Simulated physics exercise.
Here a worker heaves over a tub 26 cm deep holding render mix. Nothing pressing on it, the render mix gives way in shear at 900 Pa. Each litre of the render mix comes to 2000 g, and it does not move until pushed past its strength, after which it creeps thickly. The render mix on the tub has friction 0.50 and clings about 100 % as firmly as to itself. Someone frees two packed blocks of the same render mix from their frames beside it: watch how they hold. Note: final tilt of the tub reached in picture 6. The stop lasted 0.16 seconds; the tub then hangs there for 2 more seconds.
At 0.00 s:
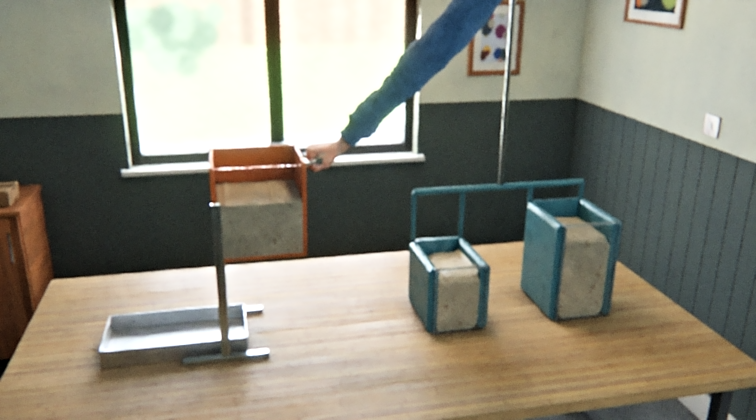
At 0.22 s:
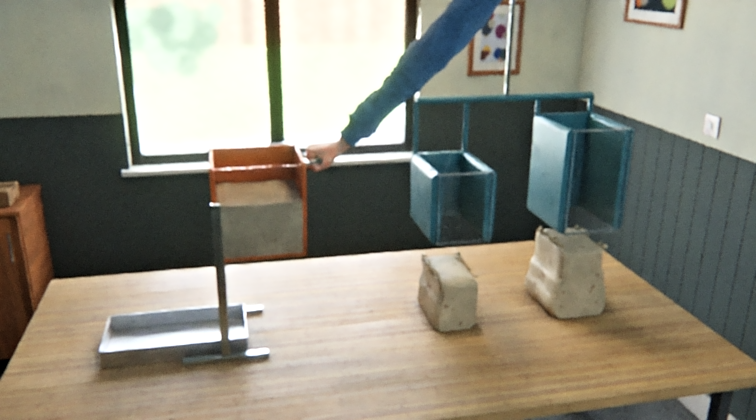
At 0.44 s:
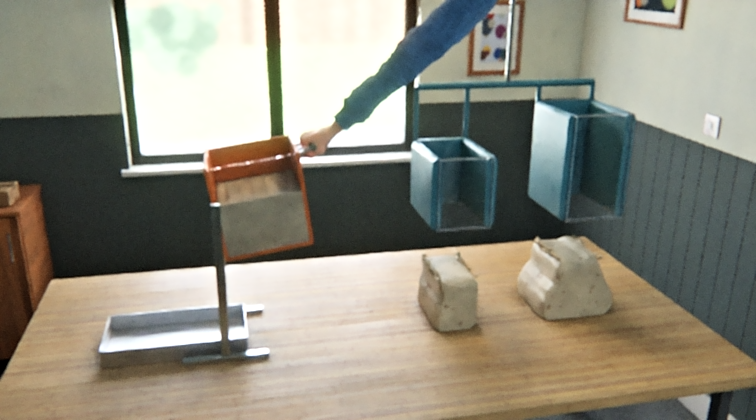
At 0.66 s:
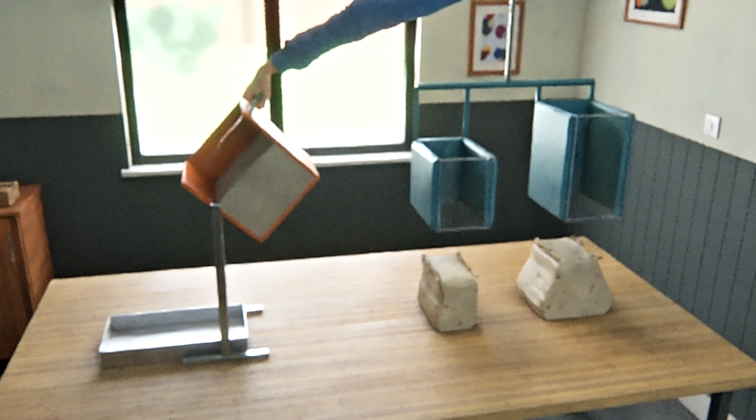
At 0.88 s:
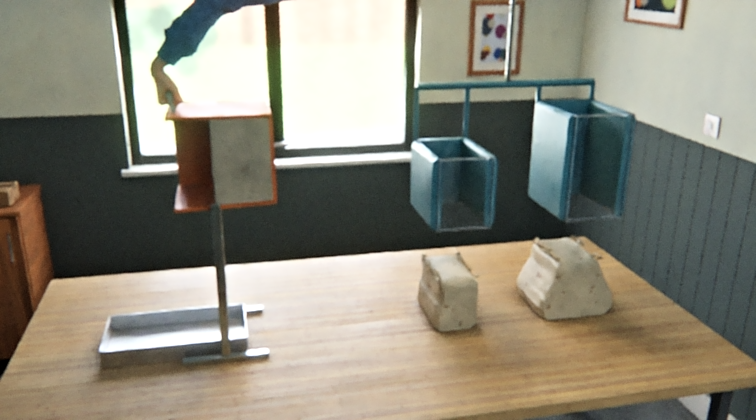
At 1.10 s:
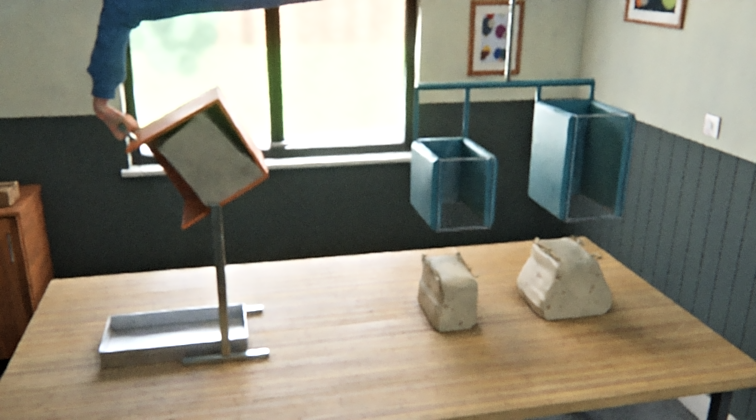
Blue-sleeved arm holding an orange tub while teal boxes lift off two blocks, the right one sagging, then tilting the tub leftward.
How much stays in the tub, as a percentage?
8 %.
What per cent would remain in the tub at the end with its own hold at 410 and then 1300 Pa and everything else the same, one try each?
Result: 20 % for the first case, 12 % for the second.
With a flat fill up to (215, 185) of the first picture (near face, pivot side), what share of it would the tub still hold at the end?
In that case, around 7 percent.
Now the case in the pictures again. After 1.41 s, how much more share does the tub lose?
30 %.
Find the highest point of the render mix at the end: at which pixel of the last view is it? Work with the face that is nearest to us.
Roughly at pixel (255, 167).
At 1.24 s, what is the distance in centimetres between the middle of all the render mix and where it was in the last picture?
Looks like around 9 cm to me.
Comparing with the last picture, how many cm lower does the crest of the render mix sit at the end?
14 cm or so.
By 1.24 s, the tub is at 119 degrees and holds 86 %.
By 1.41 s, the tub is at 119 degrees and holds 37 %.
By 1.58 s, the tub is at 119 degrees and holds 18 %.
By 1.75 s, the tub is at 119 degrees and holds 8 %.
By 3.10 s, at the end, the tub is at 119 degrees and holds 8 %.
